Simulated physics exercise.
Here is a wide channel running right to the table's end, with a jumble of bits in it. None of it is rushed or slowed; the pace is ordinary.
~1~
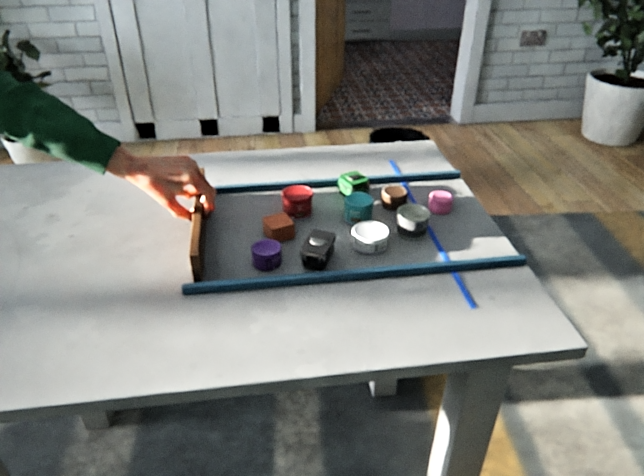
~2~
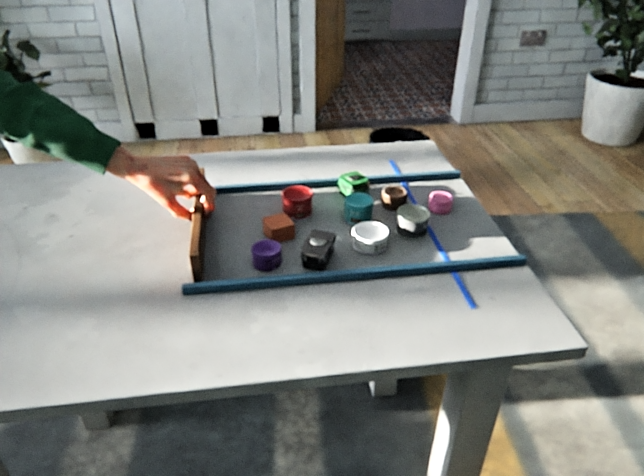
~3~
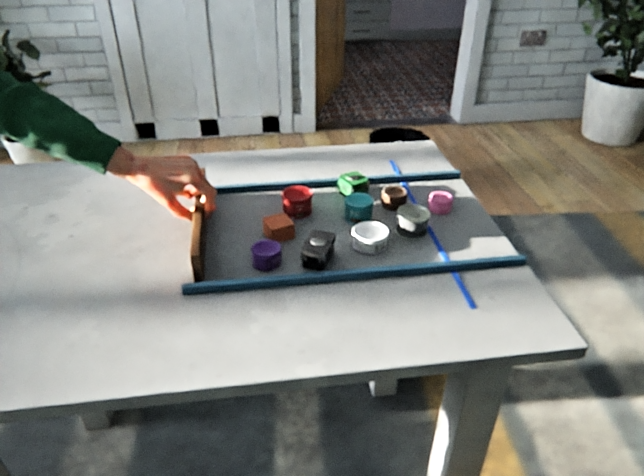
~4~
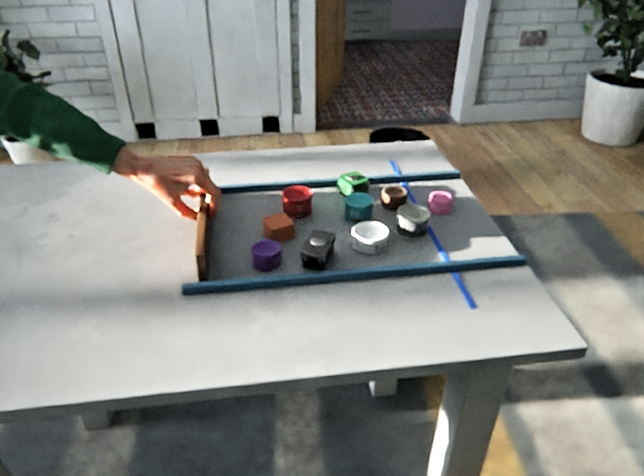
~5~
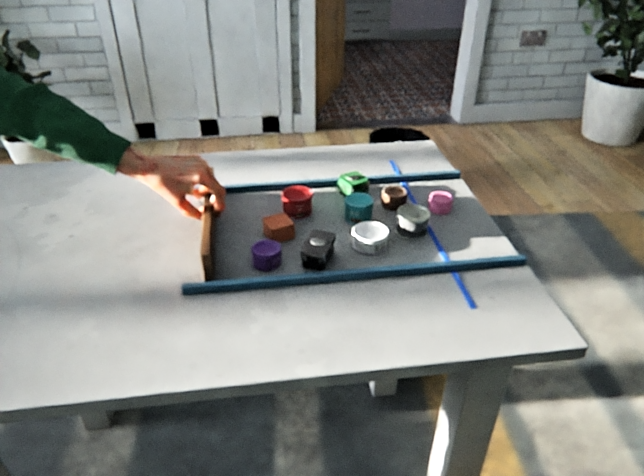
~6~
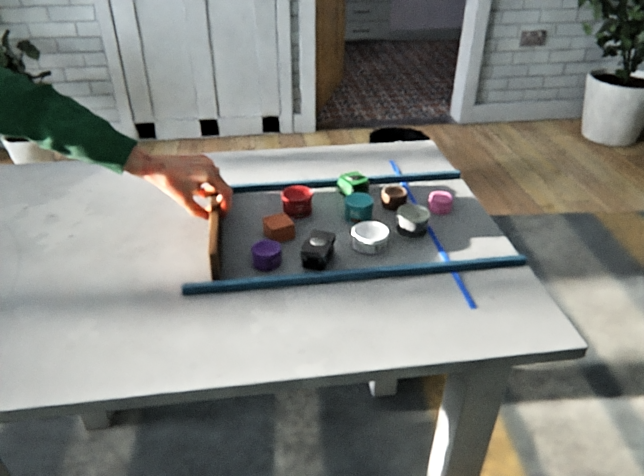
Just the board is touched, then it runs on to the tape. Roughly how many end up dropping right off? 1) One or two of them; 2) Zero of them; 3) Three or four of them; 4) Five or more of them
The answer is 2.
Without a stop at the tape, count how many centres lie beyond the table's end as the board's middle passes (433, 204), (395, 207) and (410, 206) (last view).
1; 0; 0.
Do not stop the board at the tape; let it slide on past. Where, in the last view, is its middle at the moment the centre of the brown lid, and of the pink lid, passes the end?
The brown lid gives roughly (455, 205), the pink lid roughly (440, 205).
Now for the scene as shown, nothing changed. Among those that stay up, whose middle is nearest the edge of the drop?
Nearest at the end: The grey tin.
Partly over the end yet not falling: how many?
As for overhanging, the count is 1.
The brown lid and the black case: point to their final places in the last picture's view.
The first comes to rest at (448, 188), and the second at (459, 234).
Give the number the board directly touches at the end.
My count gives 5.
Soon after, none off yet; pink lid at rest near (441, 203); grey tin at rest near (412, 222); brown lid at rest near (395, 198).
At rest, the number that fall off is zero.
